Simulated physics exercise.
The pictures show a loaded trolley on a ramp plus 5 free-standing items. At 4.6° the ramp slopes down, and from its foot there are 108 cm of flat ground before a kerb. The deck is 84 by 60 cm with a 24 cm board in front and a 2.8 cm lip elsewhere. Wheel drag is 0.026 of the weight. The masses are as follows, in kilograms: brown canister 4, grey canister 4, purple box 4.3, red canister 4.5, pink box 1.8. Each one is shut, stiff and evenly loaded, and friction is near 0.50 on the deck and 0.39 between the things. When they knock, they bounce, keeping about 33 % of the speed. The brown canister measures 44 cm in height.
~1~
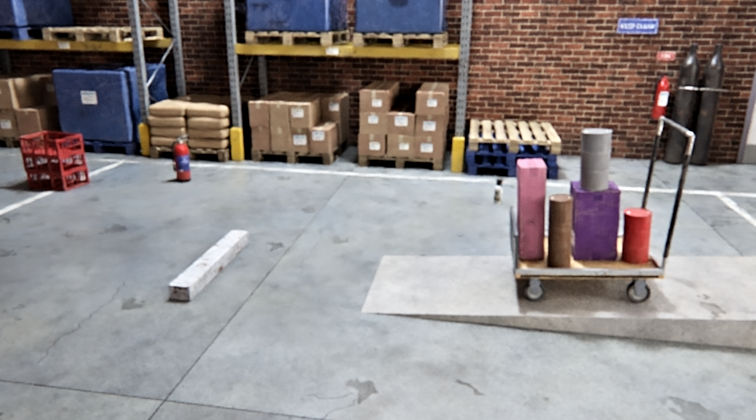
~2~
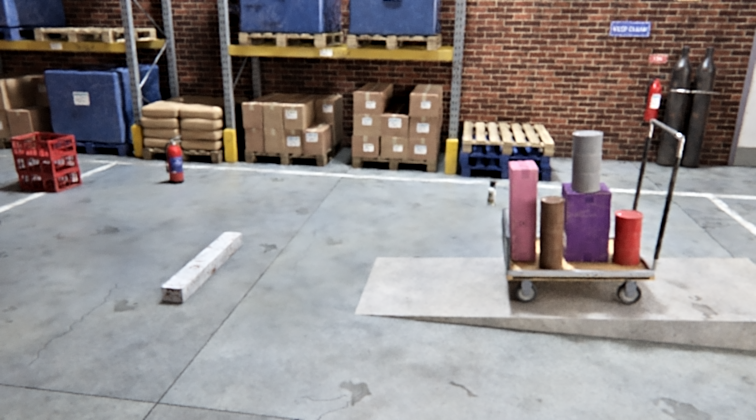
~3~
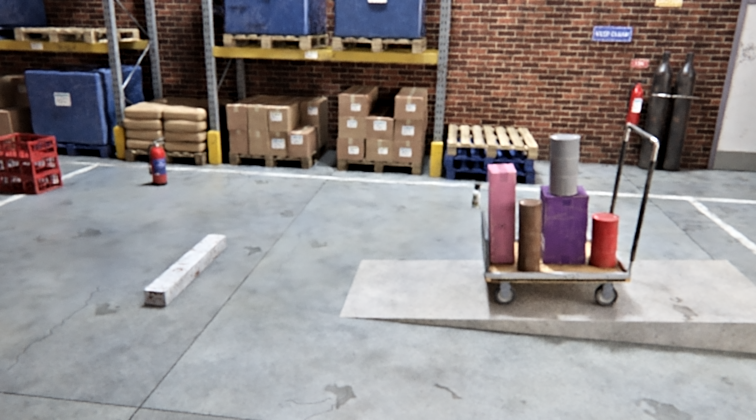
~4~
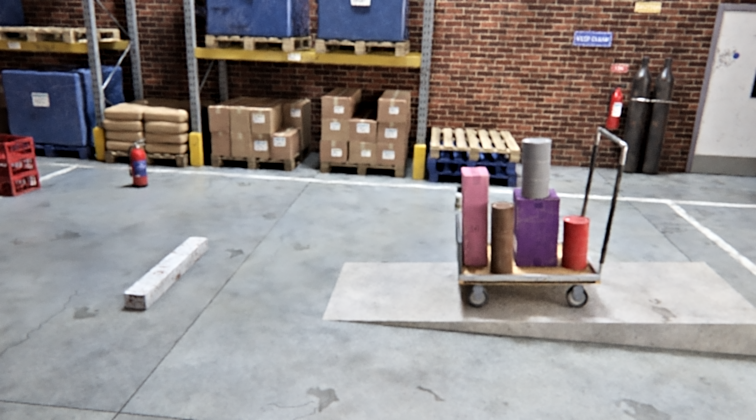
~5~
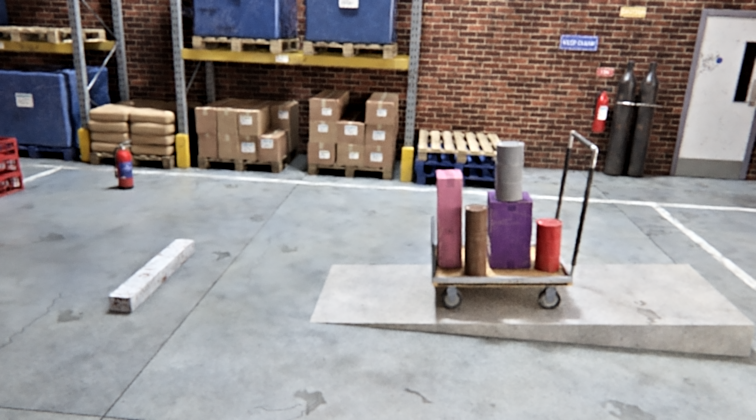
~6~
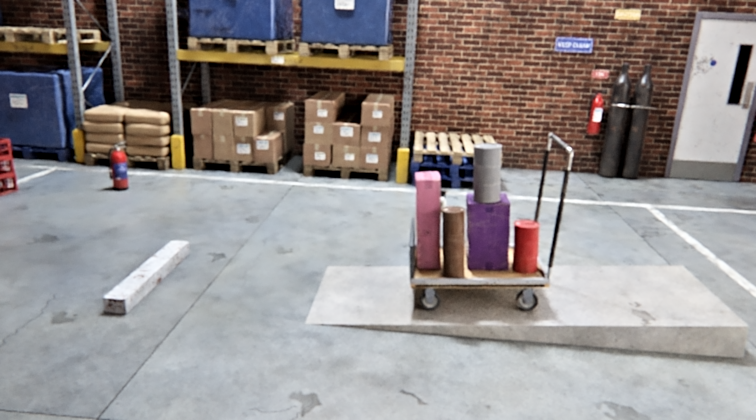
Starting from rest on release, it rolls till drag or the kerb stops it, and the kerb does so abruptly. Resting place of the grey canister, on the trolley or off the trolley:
My guess is it never leaves.
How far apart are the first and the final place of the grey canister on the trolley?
It ends about 40 centimetres from where it started.
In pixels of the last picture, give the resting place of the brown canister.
It ends up near (154, 232).
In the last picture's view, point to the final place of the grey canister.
Near (158, 175).
Then, 1.20 s later than the last frame, kerb 74 cm ahead.
Then, 2.00 s later than the last frame, trolley at the kerb; grey canister rocked 6° off its seat near (202, 168); brown canister rocked 11° off its seat; red canister rocked 4° off its seat.
Then, 2.40 s later than the last frame, trolley at the kerb; grey canister rocked 21° off its seat near (175, 167); brown canister rocked 33° off its seat; purple box rocked 21° off its seat.
When it is over, lying over on the trolley, pink box; not toppled but over 10 cm from the start, brown canister, grey canister and purple box; red canister within 10 cm of the start. End places, in pixels of the last picture, grey canister near (158, 175).
